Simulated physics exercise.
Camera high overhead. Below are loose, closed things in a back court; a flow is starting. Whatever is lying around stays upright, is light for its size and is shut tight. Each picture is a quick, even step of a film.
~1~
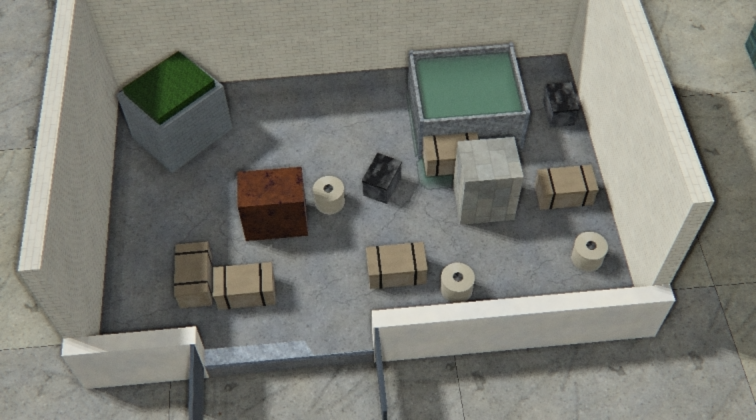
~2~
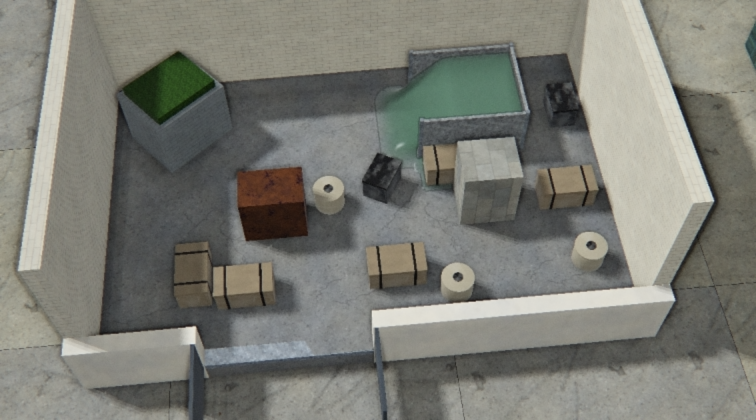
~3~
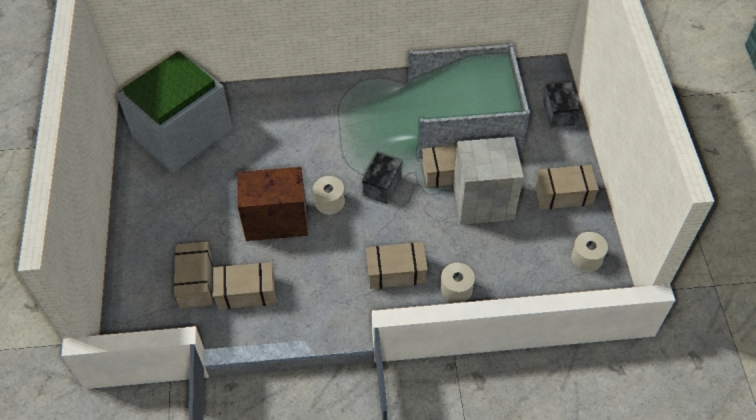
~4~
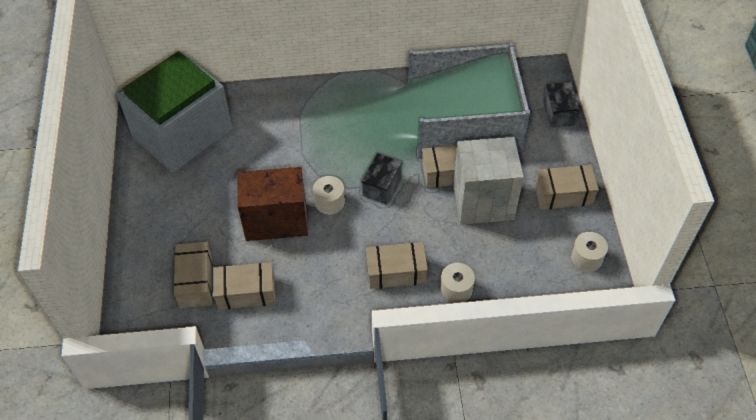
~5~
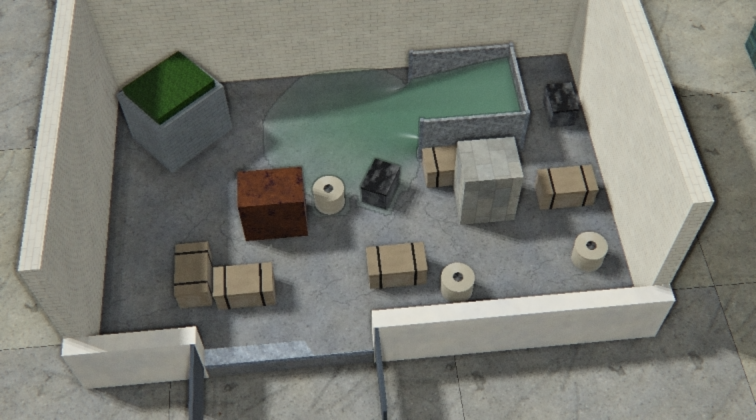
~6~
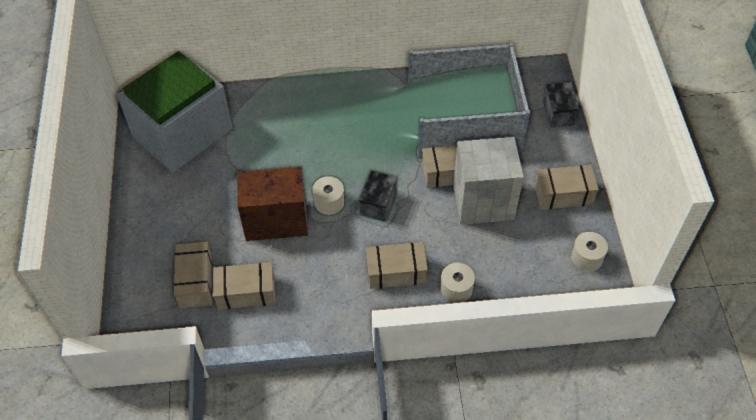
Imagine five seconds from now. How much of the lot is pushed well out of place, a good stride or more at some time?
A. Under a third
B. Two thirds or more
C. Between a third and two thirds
Option A: Under a third.
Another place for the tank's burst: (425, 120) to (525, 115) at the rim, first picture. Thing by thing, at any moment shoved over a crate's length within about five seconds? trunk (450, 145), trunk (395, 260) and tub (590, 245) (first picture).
First covers that distance, second covers that distance, third covers that distance.
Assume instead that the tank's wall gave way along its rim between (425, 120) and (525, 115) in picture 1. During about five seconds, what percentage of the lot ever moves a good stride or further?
Result: Close to 80 %.
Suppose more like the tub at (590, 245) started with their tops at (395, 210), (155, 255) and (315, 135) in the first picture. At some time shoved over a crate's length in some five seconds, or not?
One by one: Hardly budges; knocked well away; knocked well away.
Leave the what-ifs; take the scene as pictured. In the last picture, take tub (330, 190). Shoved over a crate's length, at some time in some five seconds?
Over that mark.
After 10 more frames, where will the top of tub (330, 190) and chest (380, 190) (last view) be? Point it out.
Estimated positions: (338, 293) and (369, 229), approximately.
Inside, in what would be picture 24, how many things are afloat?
0.
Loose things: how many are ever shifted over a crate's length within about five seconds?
2 in total.
A moment on, 1 of 10 are well off their spots; 0 afloat.
Next, 2 of 10 are well off their spots; 0 afloat.
Later, 2 of 10 are well off their spots; 0 afloat.
In the end, 2 of 10 are well off their spots, and 2 have been at some point; 1 afloat.
